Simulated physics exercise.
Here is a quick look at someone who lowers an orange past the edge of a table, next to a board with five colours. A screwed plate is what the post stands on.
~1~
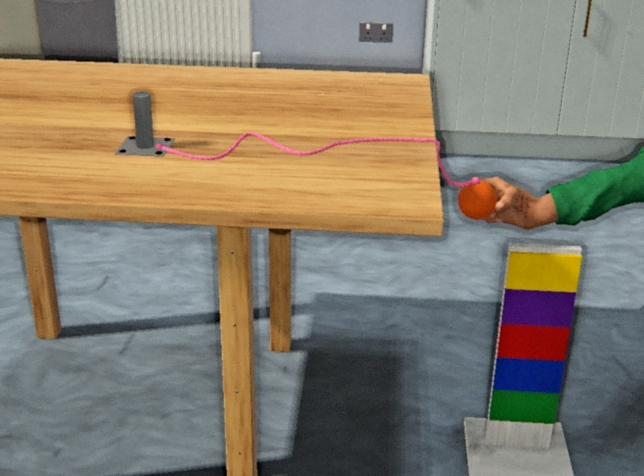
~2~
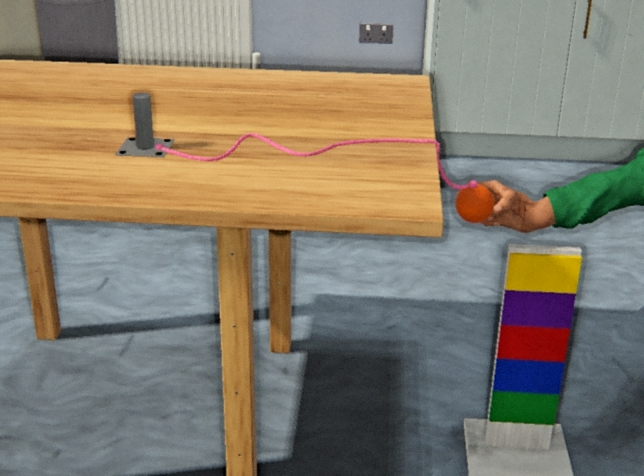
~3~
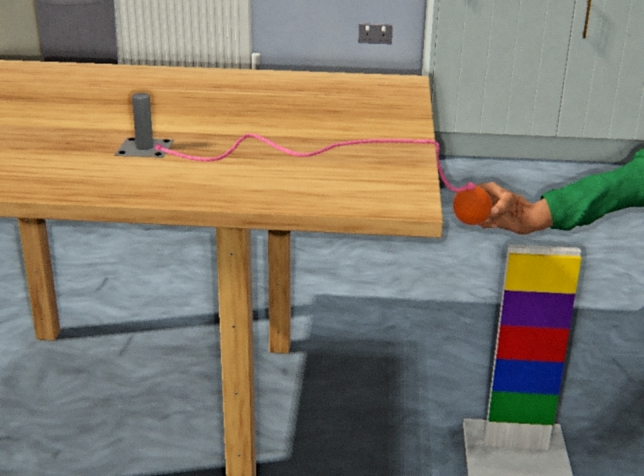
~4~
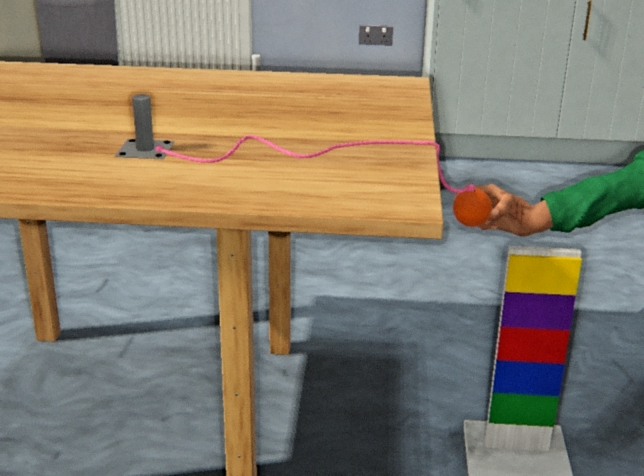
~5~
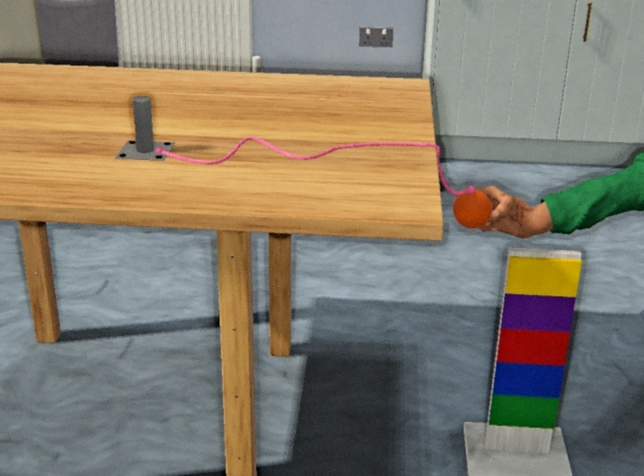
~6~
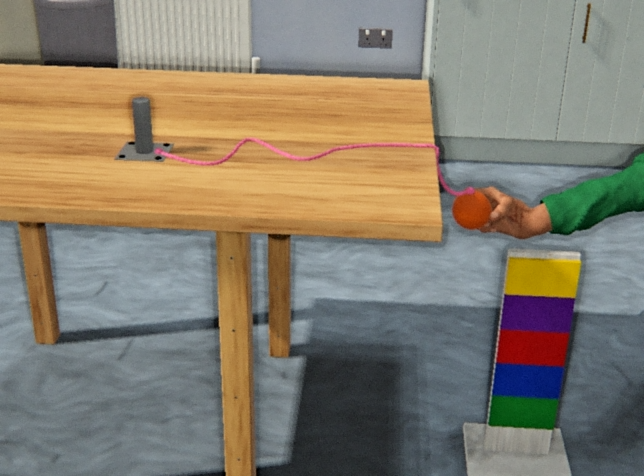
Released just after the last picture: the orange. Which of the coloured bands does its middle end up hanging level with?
It ends up level with the purple band.
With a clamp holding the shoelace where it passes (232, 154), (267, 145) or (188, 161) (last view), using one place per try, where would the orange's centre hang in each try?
(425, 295); (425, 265); (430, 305).
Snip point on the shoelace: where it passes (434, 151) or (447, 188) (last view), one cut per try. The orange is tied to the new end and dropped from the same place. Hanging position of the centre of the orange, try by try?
Roughly (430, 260), then roughly (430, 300).
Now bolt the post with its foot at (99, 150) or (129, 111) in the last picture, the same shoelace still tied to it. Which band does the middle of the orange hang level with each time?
Result per try, in order: Yellow / yellow.
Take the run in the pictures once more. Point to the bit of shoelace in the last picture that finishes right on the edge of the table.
The spot located at (344, 148) in the last picture.
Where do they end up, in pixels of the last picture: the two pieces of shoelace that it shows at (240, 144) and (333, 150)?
(285, 154) and (422, 158), roughly.
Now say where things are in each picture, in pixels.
Orange (478, 200); yellow (544, 273); purple (538, 309); red (533, 343); blue (529, 376); green (524, 408), in the first picture.
Orange (475, 204); shoelace through (187, 156) (239, 142) (287, 150) (345, 144) (423, 141), in the second picture.
Orange (472, 206), in the third picture.
Orange (473, 208); shoelace through (187, 158) (238, 144) (286, 152) (345, 145) (423, 143), in the fourth picture.
Orange (473, 209), in the fifth picture.
Orange (472, 210); shoelace through (186, 161) (238, 147) (286, 155) (344, 148) (423, 146), in the sixth picture.
Early on, orange near (404, 313); level with purple.
Midway, orange near (437, 328); level with purple.
Finally, orange near (428, 326); level with purple. Its centre hangs level with the purple band.
